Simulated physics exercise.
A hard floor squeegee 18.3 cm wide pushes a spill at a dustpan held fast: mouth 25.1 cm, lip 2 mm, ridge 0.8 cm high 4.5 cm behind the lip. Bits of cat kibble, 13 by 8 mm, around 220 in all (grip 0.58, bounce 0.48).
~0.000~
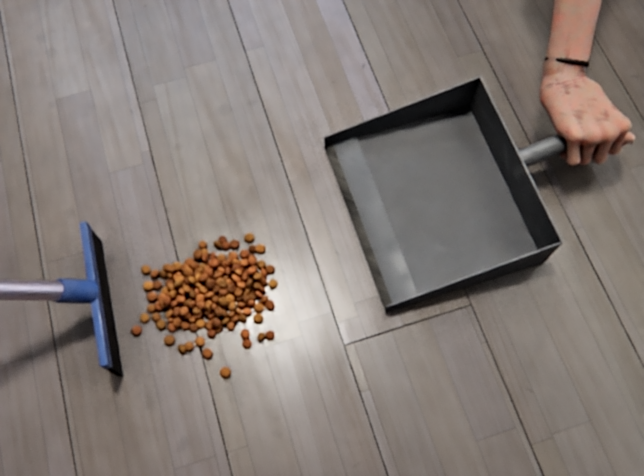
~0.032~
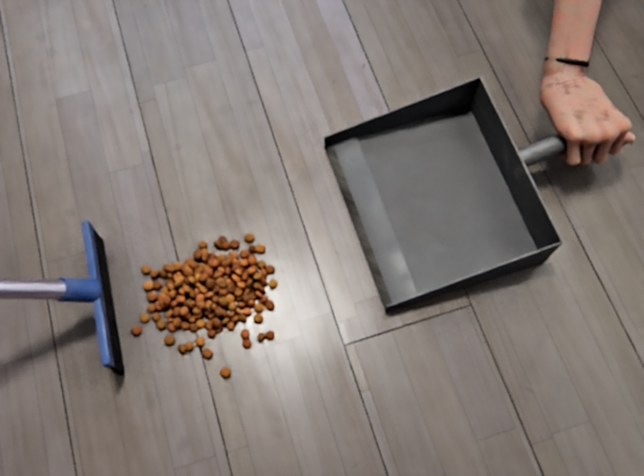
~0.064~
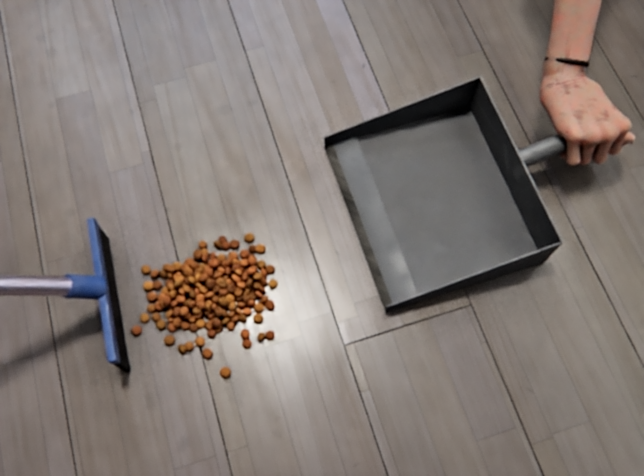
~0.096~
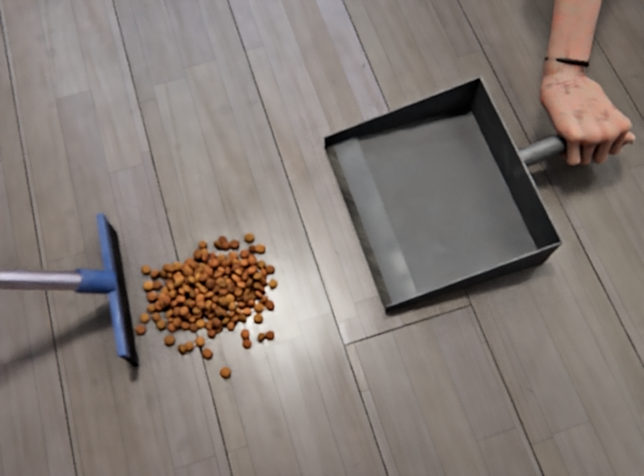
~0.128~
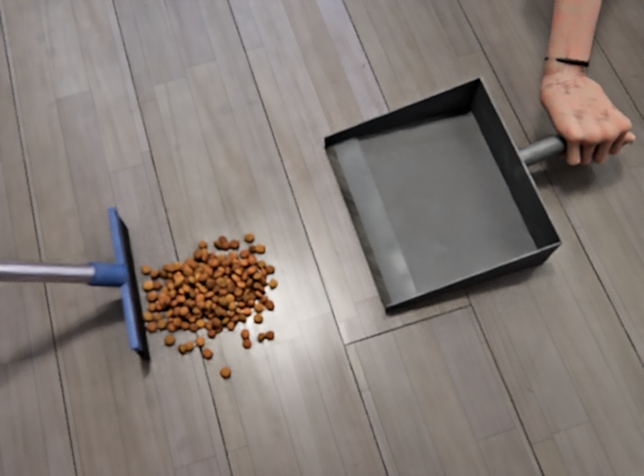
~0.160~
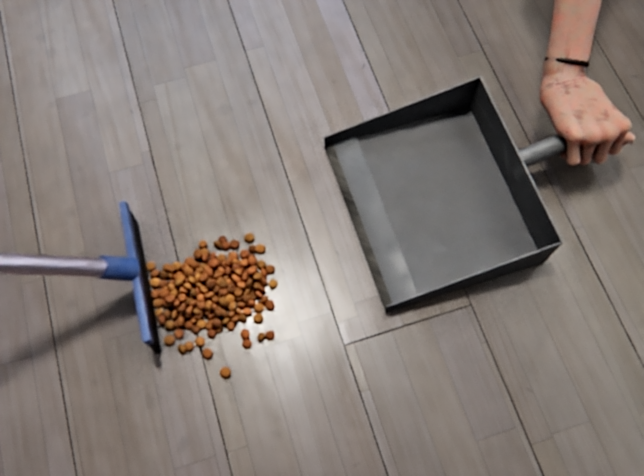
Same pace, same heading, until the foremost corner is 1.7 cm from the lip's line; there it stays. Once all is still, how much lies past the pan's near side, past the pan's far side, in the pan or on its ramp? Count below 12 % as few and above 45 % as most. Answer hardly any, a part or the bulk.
Past the pan's near side: Hardly any; past the pan's far side: Hardly any; in the pan or on its ramp: A part.
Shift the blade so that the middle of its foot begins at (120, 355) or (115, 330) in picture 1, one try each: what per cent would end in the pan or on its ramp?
Some 55 and 50 per cent.
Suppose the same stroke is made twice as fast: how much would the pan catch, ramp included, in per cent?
In that case some 45 per cent.
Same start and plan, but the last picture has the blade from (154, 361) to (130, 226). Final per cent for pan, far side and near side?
Pan 45, far 0, near 20.
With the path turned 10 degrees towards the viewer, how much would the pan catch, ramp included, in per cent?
It would be near 45 per cent.
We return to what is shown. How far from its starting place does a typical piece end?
Some 18 cm.
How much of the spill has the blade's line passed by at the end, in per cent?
Some 40 per cent.
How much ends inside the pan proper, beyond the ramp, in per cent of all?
Roughly 5 per cent.
Then, at 0.43 s, middle of the blade 15 cm from the lip; 0 % over the lip, far side 0 %, near side 0 %.
After 0.61 s, middle of the blade 7 cm from the lip; 0 % over the lip, far side 0 %, near side 0 %.
Then, at 0.91 s, middle of the blade 2 cm from the lip; 35 % over the lip, far side 0 %, near side 0 %.
By 1.3 s all is still; near side 0 %, far side 0 %, pan 35 %, in front of the lip or behind the blade 65 %.
